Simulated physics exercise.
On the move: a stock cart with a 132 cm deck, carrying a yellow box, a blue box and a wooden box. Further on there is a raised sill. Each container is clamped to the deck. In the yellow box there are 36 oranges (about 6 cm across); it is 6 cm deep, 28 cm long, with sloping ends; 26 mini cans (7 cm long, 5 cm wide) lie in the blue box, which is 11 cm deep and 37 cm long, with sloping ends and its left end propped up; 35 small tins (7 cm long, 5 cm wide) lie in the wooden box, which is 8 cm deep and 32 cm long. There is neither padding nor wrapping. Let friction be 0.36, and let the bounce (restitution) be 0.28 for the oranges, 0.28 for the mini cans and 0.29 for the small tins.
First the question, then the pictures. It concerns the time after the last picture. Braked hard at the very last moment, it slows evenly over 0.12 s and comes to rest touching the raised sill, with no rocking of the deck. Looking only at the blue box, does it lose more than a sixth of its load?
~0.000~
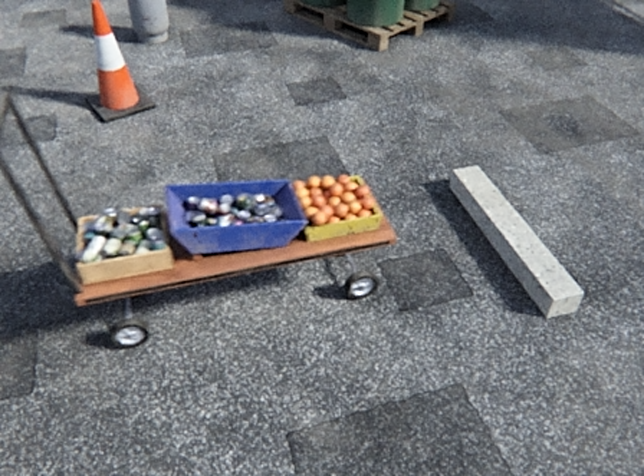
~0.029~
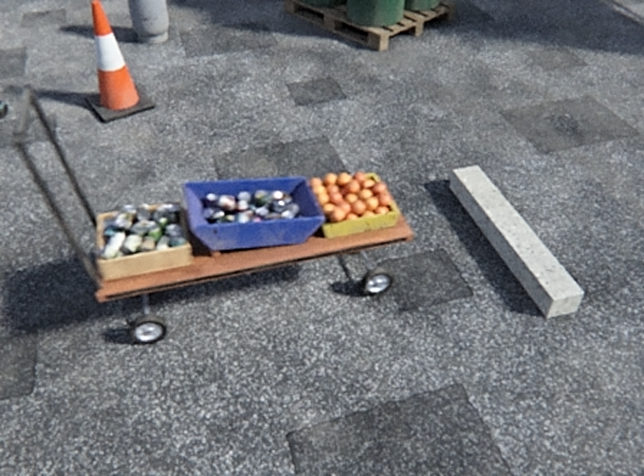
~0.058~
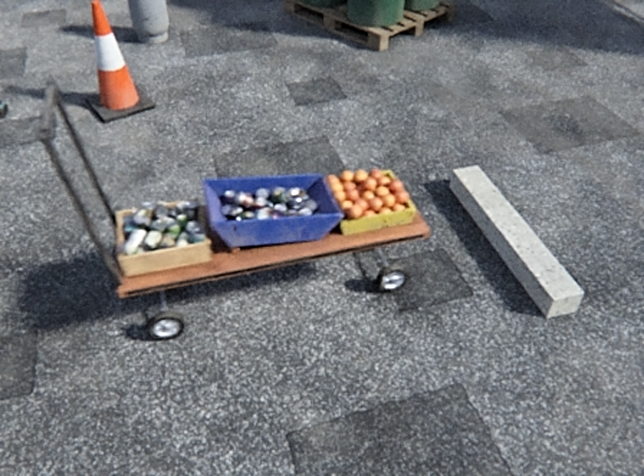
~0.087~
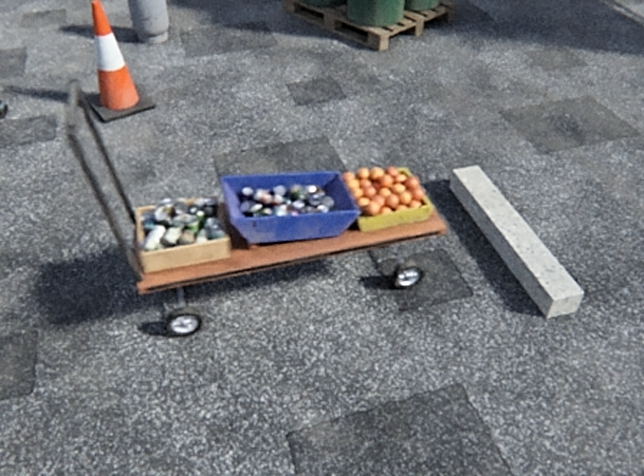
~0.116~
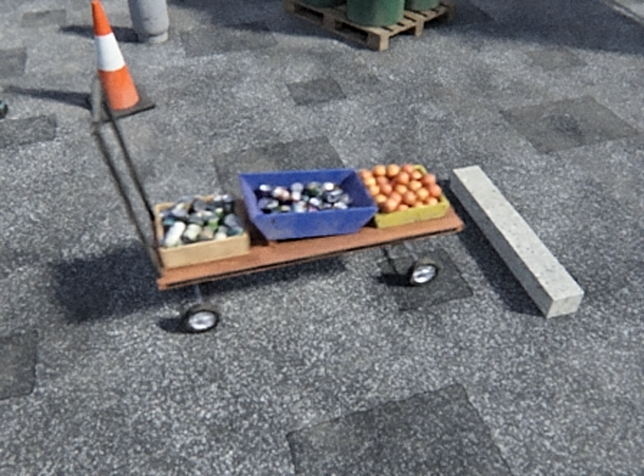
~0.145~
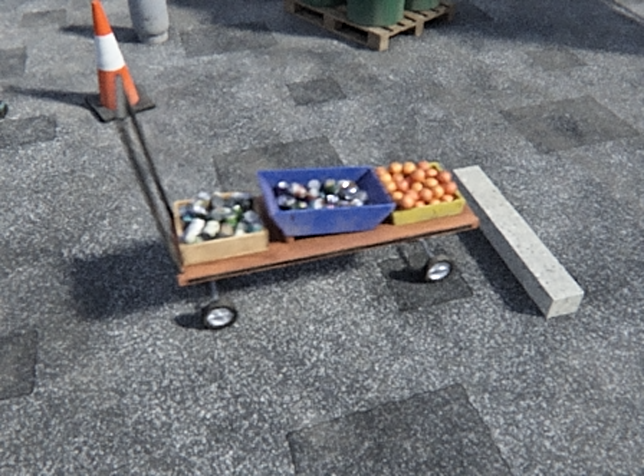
Yes. Spillage goes beyond one sixth.
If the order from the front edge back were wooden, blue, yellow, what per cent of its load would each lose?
In that arrangement the yellow box sheds 30 per cent of its load, the blue box 20 per cent, and the wooden box 10 per cent.
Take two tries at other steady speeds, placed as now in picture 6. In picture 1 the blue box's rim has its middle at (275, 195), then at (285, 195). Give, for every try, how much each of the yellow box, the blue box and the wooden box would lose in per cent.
Yellow box: 10 / 10 percent; blue box: 0 / 0 percent; wooden box: 0 / 0 percent.
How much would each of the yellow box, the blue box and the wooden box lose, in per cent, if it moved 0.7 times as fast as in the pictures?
In that case the yellow box sheds 30 per cent, the blue box 0 per cent and the wooden box 0 per cent.
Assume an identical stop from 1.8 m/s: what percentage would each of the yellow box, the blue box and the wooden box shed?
Yellow box 20 %, blue box 0 %, wooden box 0 %.
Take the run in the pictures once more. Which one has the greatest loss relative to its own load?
That's the yellow box.
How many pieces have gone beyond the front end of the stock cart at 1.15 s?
Some 18 pieces.
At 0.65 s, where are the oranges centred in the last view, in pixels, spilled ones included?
The middle is around (499, 176).
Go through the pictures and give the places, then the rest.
In the first picture (we follow the rim corner now nearest the camera), blue box at (174, 230); yellow box at (309, 228); 70 cm still to roll; nothing out yet.
Blue box at (194, 227); yellow box at (327, 225); 62 cm still to roll, in the second picture.
Blue box at (214, 223); yellow box at (344, 222); 54 cm still to roll, in the third picture.
Blue box at (234, 220); yellow box at (362, 218); 47 cm still to roll, in the fourth picture.
Blue box at (254, 216); yellow box at (379, 215); 39 cm still to roll, in the fifth picture.
Blue box at (273, 213); yellow box at (396, 212); 31 cm still to roll; nothing out yet, in the sixth picture.
After 0.20 s, it begins to slow.
After 0.30 s, 2 of 36 out of the yellow box, 0 of 26 out of the blue box and 0 of 35 out of the wooden box.
After 0.42 s, 14 of 36 out of the yellow box, 1 of 26 out of the blue box and 0 of 35 out of the wooden box.
After 0.65 s, 17 of 36 out of the yellow box, 7 of 26 out of the blue box and 3 of 35 out of the wooden box.
Final count (at 1.15 s), 17 of 36 out of the yellow box, 7 of 26 out of the blue box and 3 of 35 out of the wooden box. Asked share, 7 of 26, 27 per cent.
